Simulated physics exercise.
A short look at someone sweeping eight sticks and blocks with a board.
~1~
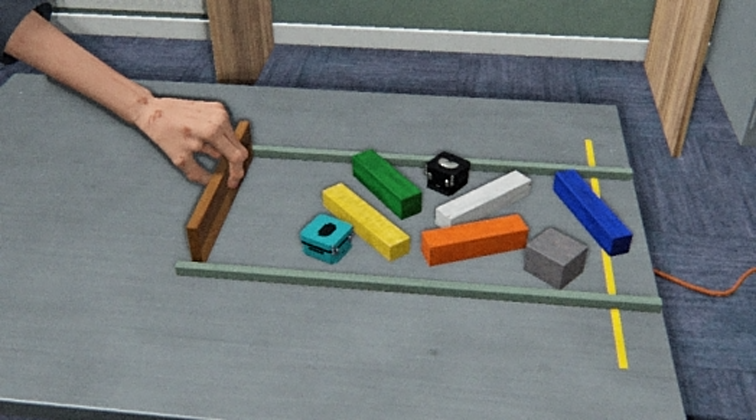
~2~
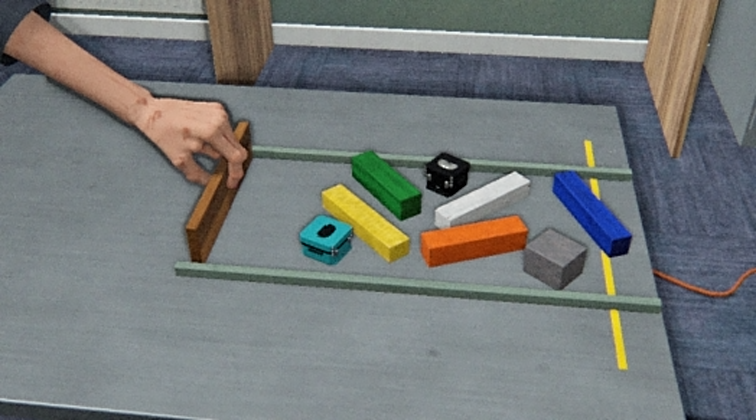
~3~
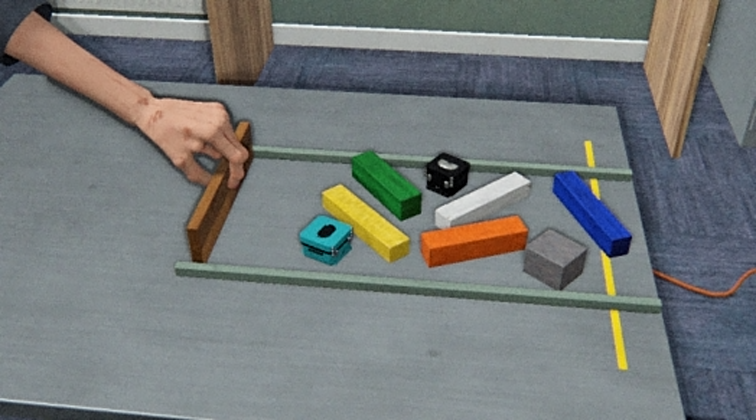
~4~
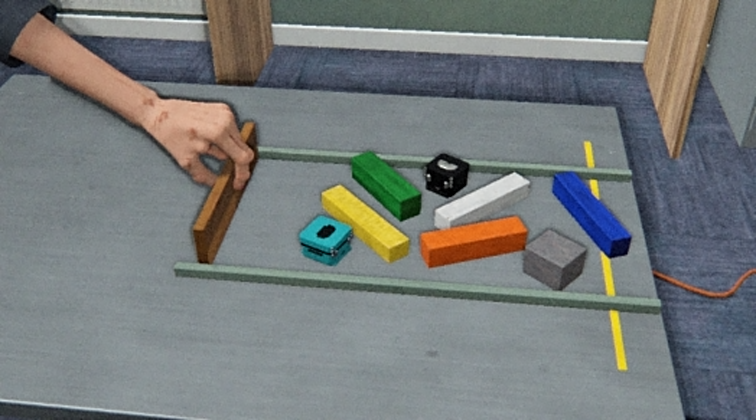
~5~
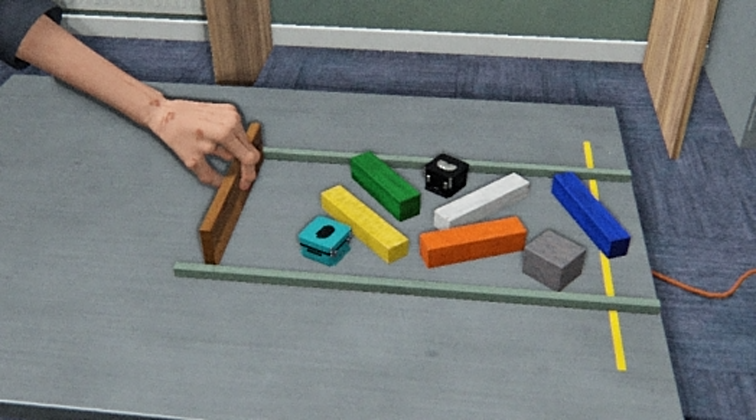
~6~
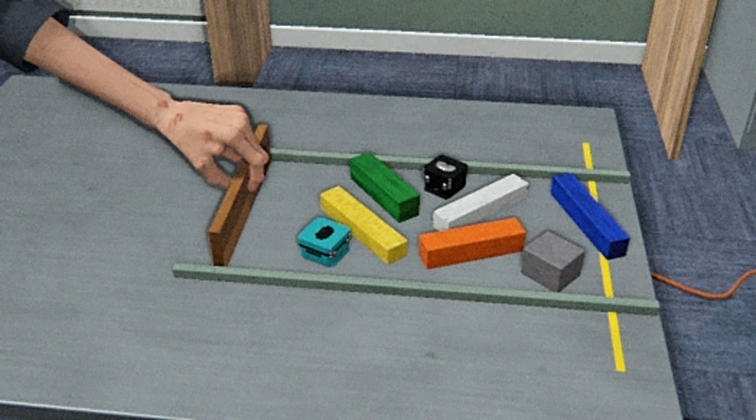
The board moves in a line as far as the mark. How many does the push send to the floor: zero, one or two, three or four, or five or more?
As it turns out, the number that fall off is five or more.
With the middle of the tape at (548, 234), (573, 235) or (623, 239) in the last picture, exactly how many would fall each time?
Down on the floor: 3, 4 and 7.
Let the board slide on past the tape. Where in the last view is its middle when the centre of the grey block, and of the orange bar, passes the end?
At (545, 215) for the grey block; at (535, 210) for the orange bar.
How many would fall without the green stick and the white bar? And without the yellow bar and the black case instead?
Fallen: 3, and 3 in the other try.
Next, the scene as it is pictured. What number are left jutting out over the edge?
It comes to 2.
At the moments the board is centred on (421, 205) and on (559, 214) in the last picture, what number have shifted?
6 and 8.
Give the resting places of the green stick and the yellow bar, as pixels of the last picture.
The green stick stops around (630, 200); the yellow bar around (642, 244).
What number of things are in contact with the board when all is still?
3 of them.
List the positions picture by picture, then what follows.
In the first frame, blue stick (590, 211); grey block (555, 259); white bar (484, 202); board (223, 189); tape (603, 234).
In the second frame, grey block (554, 260); green stick (386, 184).
In the third frame, white bar (484, 203); turquoise case (326, 242).
In the fourth frame, blue stick (590, 213); orange bar (474, 242).
In the fifth frame, grey block (553, 261); black case (446, 177).
In the sixth frame, blue stick (588, 214); grey block (552, 262); white bar (482, 205); board (243, 193); tape (600, 237).
Soon after, none off yet; blue stick at rest near (588, 214); grey block at rest near (552, 262); white bar at rest near (482, 205).
After that, none off yet; blue stick displaced a little near (635, 207); grey block displaced about its own width near (594, 271); white bar displaced about its own width near (571, 210).
In the end, the number that fall off is five or more; gone, black case, orange bar, white bar, grey block and blue stick.
